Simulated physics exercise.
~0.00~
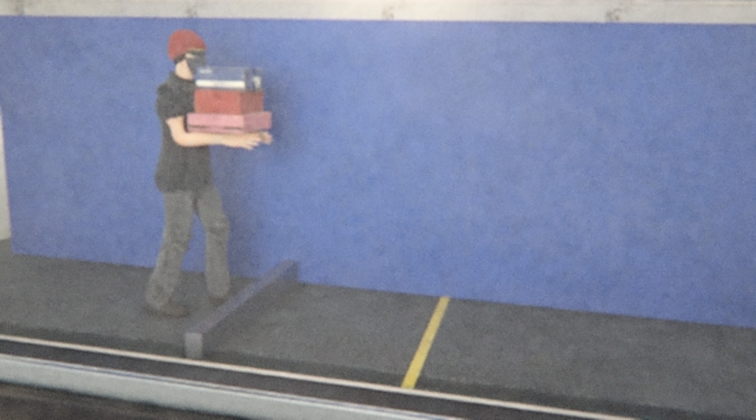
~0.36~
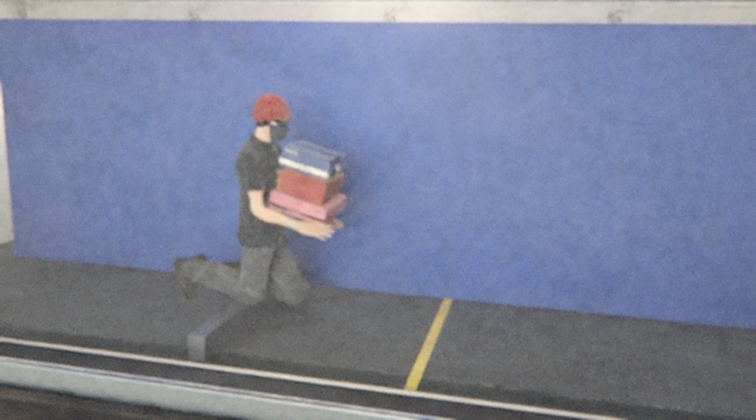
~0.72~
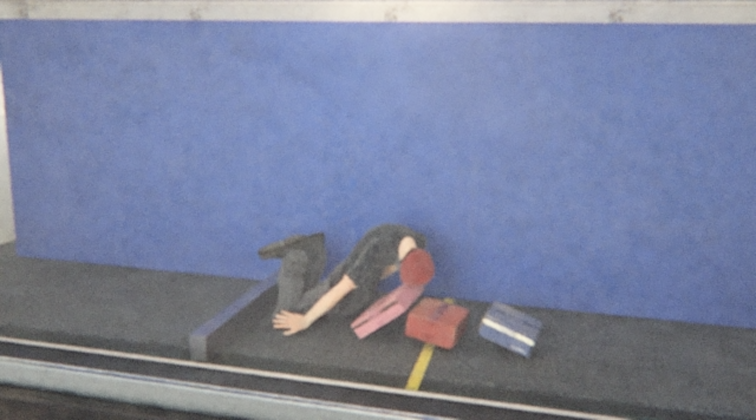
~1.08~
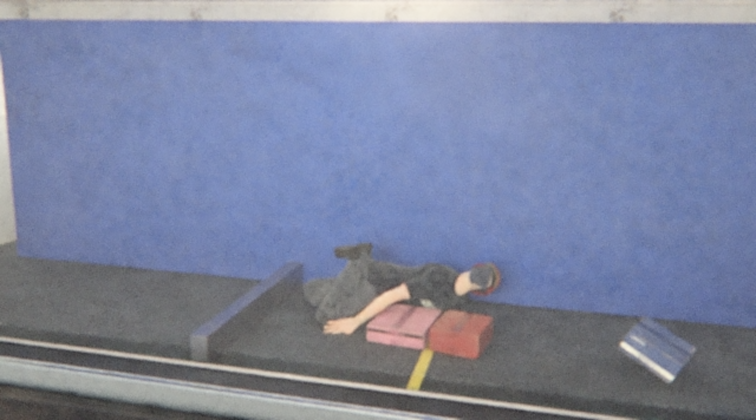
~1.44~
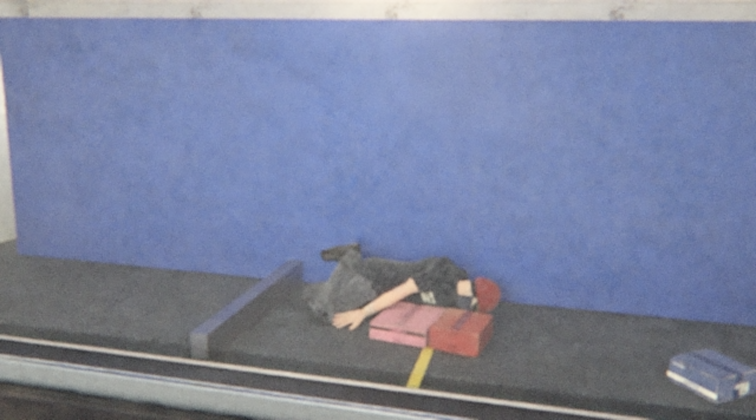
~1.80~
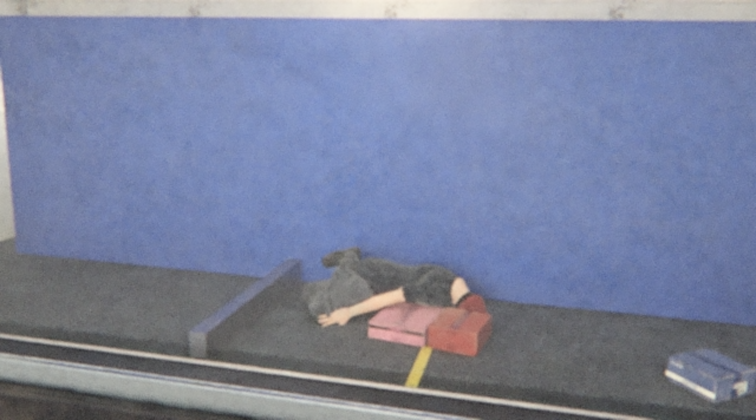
Person in red cap carrying stacked boxes tripping over a low rail, sprawling beside two boxes as the blue one tumbles right.
